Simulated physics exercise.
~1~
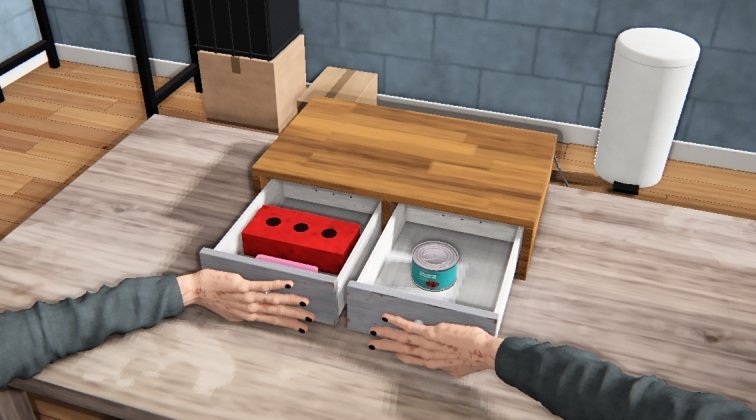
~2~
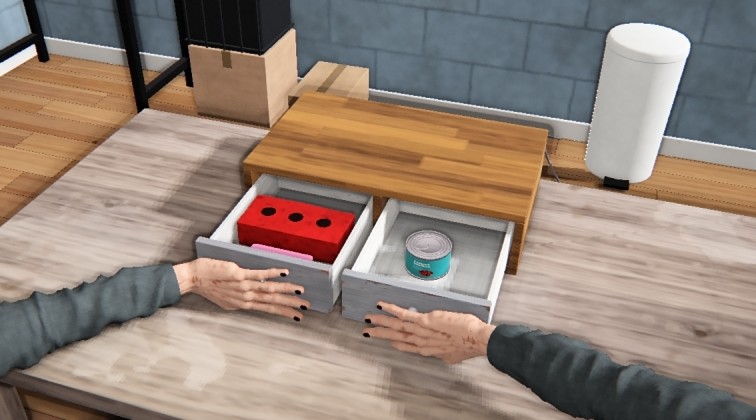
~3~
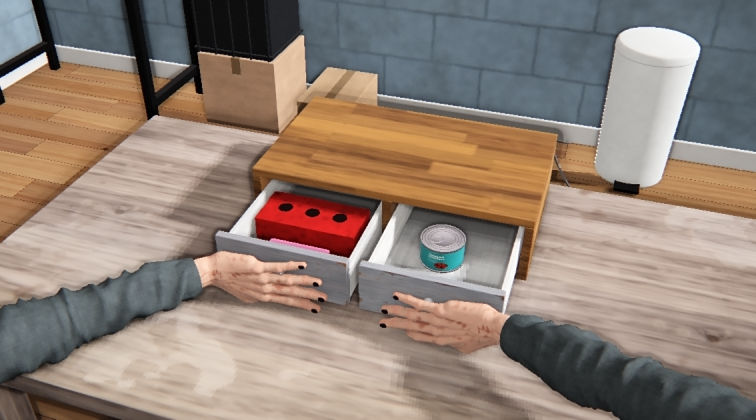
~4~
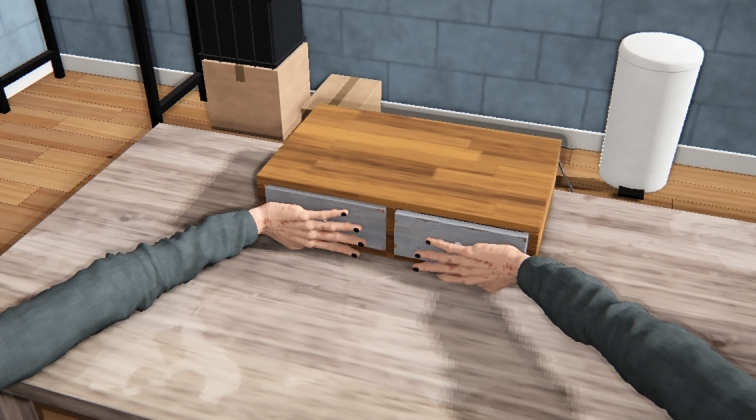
We see two hands pushing in a pair of open grey-fronted drawers in a wooden chest, the left holding a red brick and a pink case, the right a turquoise tin. Both drawers slide in together until they are shut, hiding the things inside.
